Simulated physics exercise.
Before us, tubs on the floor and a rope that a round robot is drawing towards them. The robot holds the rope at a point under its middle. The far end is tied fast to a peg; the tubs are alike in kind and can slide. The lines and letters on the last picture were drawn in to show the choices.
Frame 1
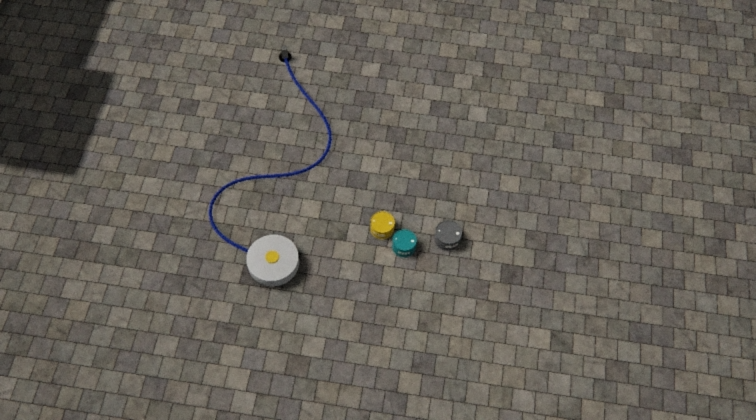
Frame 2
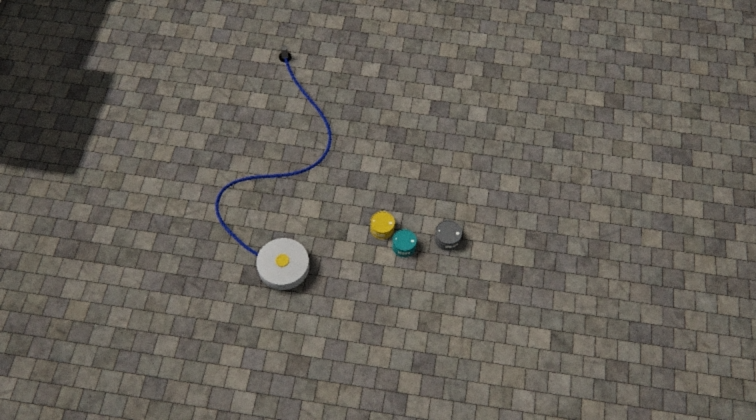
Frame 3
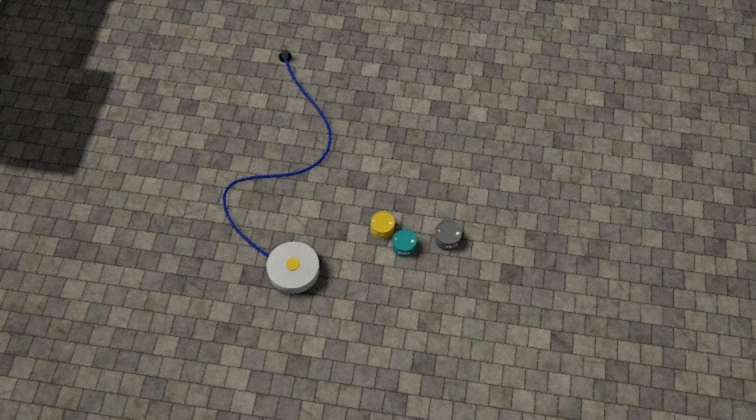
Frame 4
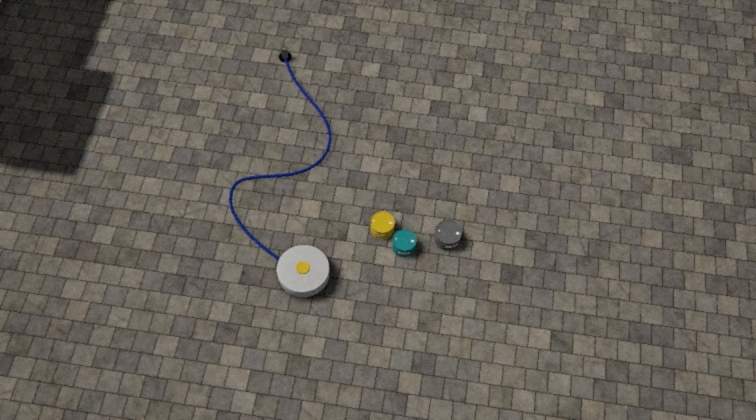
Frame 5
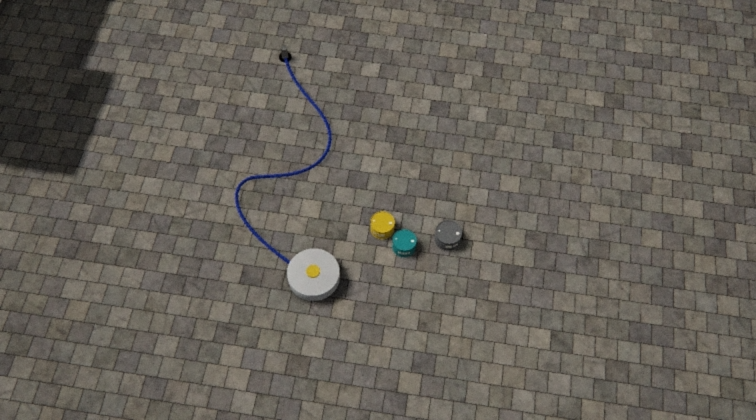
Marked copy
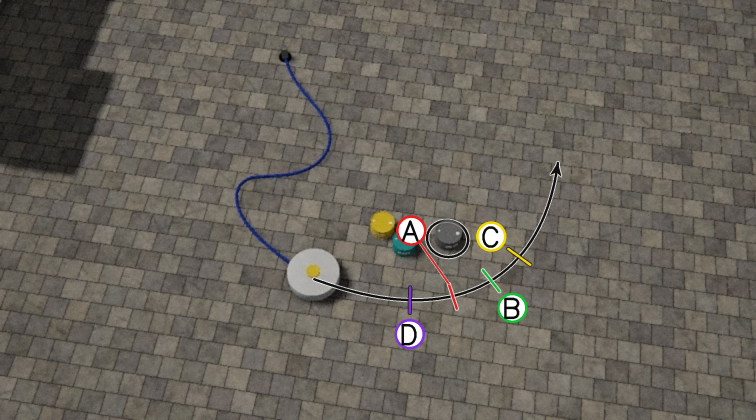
A round white robot slides slowly right and slightly downward, trailing a curved blue rope.
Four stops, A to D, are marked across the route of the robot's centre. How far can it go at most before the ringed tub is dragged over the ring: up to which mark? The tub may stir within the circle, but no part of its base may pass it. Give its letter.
As far as tick C.
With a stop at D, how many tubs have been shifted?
The count is none.
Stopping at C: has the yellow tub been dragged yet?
Yes.
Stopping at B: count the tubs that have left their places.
The count is none.
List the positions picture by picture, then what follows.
Yellow tub (382, 225); robot (273, 261); peg (285, 53), in the first frame.
Robot (283, 265); grey tub (448, 236), in the second frame.
Robot (293, 268); peg (285, 53), in the third frame.
Robot (304, 272); grey tub (448, 236), in the fourth frame.
Robot (314, 275); peg (285, 53); turquoise tub (404, 243); grey tub (448, 236), in the fifth frame.
On the copy, A at (453, 296); B at (491, 281); C at (519, 257); D at (410, 300); the ring at (448, 239); the route from (314, 279) via (488, 283) to (558, 163).
On C. First, robot (391, 295); grey tub (448, 236).
Then, robot (470, 287); grey tub (448, 236).
Finally, robot (521, 253); turquoise tub (413, 230); grey tub (448, 236); yellow tub (394, 218); the grey tub is still in its ring.
By contrast, A is safe but short; B is safe but short; D is safe but short.
